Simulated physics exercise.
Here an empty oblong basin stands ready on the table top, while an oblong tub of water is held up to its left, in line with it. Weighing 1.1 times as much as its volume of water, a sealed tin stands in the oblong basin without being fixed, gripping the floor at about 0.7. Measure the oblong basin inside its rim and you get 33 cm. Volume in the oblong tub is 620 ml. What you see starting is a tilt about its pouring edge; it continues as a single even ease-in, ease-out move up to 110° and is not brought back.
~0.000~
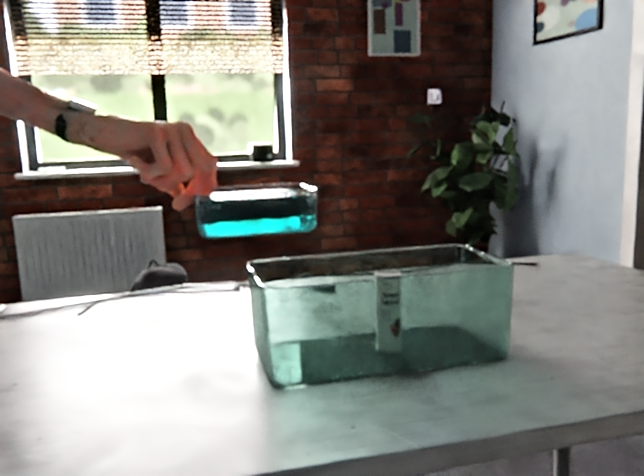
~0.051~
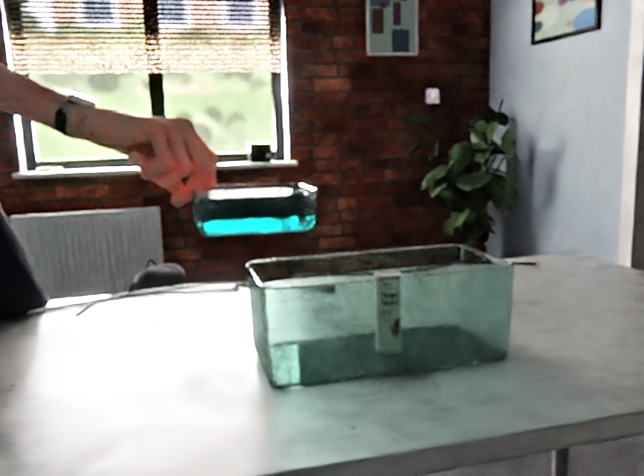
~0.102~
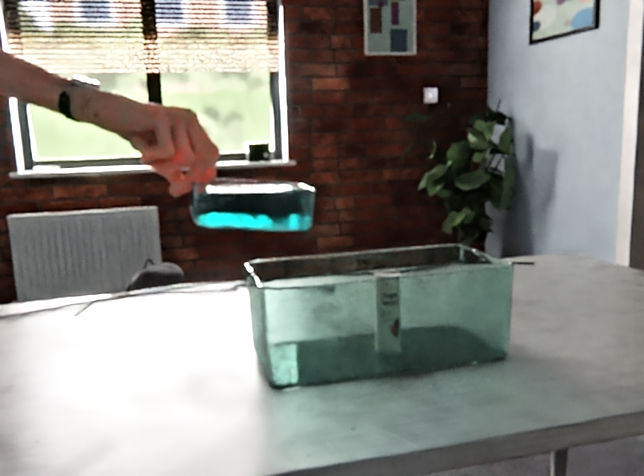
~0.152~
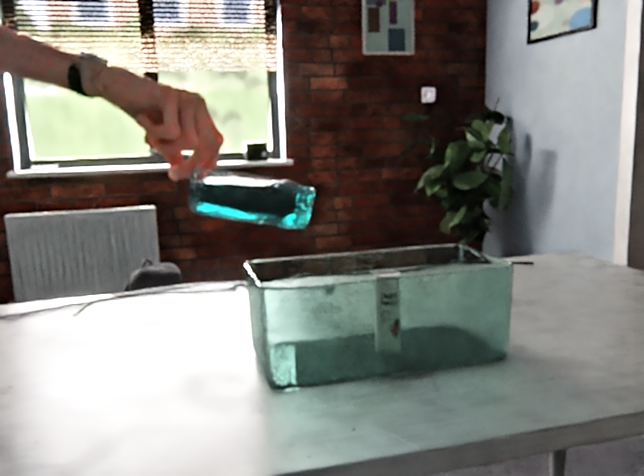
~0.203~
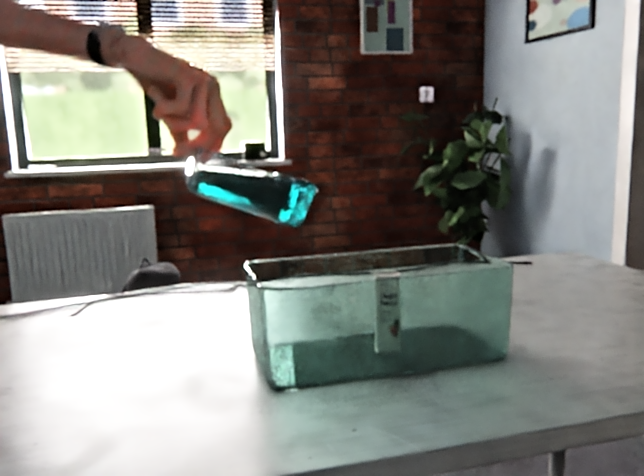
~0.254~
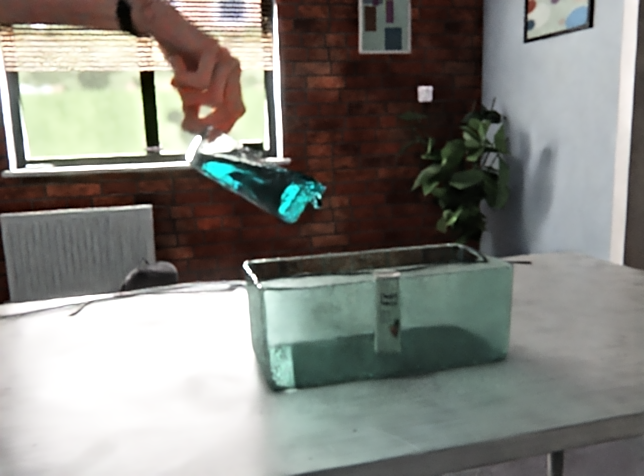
A hand holding a small clear tub of bright blue liquid keeps it nearly level above and left of a larger, greenish oblong basin on a table. The hand then rises and turns, tilting the tub steadily more steeply down to the right, while the blue liquid shifts toward its lower end.
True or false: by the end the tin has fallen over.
False.
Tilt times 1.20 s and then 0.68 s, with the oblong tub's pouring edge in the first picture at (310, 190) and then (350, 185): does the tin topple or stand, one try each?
First it stays on its base; then it stays on its base.
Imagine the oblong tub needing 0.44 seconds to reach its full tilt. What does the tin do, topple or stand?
The tin stays balanced.
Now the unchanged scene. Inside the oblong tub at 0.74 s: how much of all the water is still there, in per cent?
About 0 percent.
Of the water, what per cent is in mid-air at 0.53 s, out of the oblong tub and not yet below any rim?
Around 58 in a hundred.
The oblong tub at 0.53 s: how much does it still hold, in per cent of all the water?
Roughly 8 percent.
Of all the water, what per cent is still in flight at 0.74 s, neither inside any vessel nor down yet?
Something like 3 per cent is in the air then.
After 0.53 s the tilt is 98° and 8 per cent is still to pour; the tin stands where it began.
After 0.74 s the tilt is 110° and 0 per cent is still to pour; the tin stands where it began.
After 0.95 s the tilt is 110° and 0 per cent is still to pour; the tin stands where it began.
After 1.18 s the tilt is 110° and 0 per cent is still to pour; the tin stands where it began.
In the end the tin stands where it began.
